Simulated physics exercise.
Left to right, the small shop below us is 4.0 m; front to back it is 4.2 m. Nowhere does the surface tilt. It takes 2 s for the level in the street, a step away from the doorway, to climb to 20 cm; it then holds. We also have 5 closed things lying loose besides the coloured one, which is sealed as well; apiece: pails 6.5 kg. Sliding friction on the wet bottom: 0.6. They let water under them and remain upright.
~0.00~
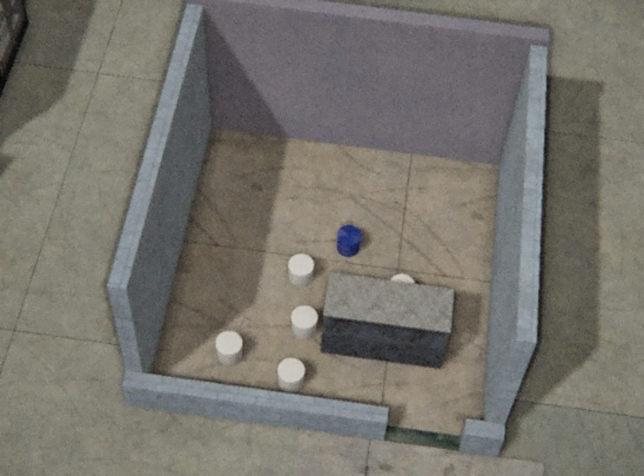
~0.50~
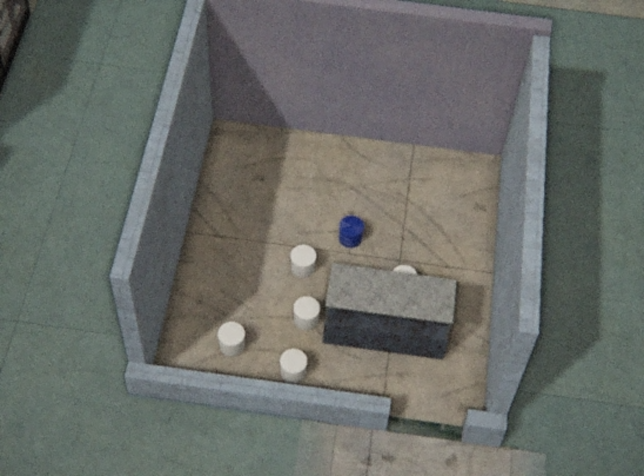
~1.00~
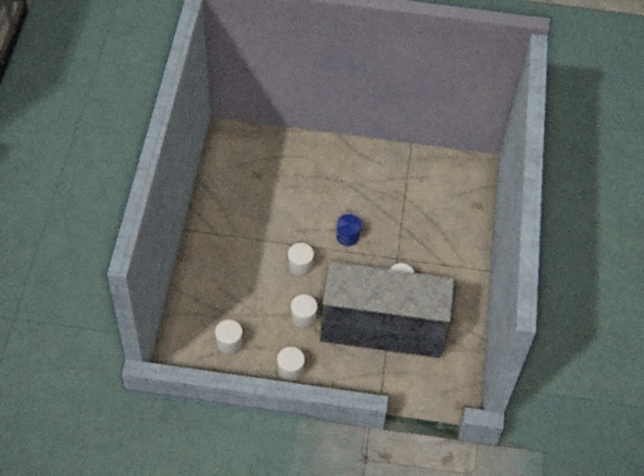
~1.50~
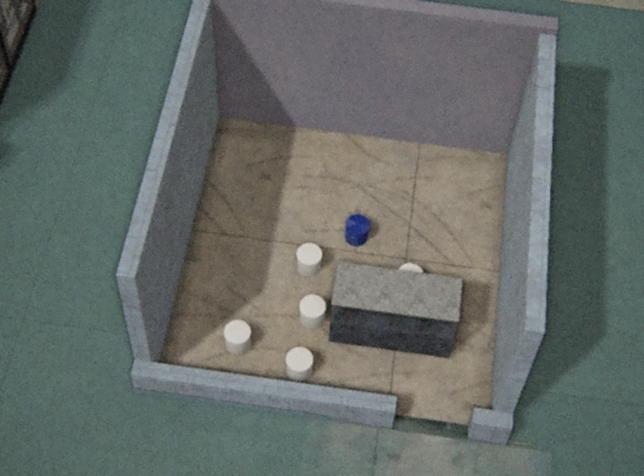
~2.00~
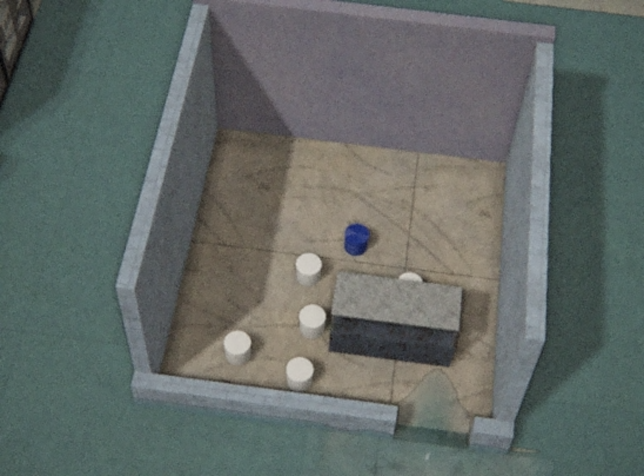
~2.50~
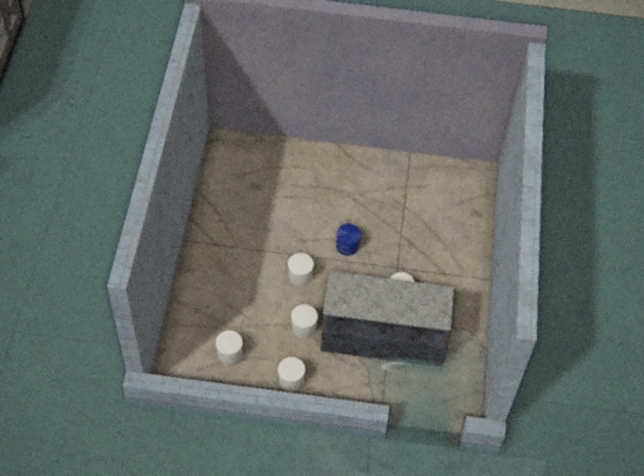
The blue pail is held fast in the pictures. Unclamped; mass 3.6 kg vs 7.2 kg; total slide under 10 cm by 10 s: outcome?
Winning option: The lighter.
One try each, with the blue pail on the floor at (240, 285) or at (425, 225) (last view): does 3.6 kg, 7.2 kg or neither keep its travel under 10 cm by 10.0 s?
Taking them in turn, only the heavier mass keeps it, and only the heavier mass keeps it.
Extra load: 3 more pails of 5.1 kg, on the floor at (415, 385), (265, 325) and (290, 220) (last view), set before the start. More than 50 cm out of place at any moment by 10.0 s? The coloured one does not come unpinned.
In the order given, beyond the mark, then within the mark, and last within the mark.
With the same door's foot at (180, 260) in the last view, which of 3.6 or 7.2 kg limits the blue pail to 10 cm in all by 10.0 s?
The answer is that neither mass suffices.
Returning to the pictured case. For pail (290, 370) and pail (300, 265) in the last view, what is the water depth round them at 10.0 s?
Depths: Near 4 cm, then near 2 cm.
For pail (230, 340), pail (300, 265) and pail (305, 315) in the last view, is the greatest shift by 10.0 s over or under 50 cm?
Well, that's beyond half a metre, below half a metre, and below half a metre.
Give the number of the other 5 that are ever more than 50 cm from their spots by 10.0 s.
The total is 2.
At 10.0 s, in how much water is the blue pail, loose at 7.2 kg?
3 cm, roughly.
After 3.5 s the blue pail would be 0 cm from its start with 3.6 kg and 0 cm from its start with 7.2 kg; 0 cm of water round it then.
After 4.5 s the blue pail would be 0 cm from its start with 3.6 kg and 0 cm from its start with 7.2 kg; 0 cm of water round it then.
After 7.0 s the blue pail would be 0 cm from its start with 3.6 kg and 0 cm from its start with 7.2 kg; 1 cm of water round it then.
After 10.0 s the blue pail would be 0 cm from its start with 3.6 kg and 0 cm from its start with 7.2 kg; 3 cm of water round it then.
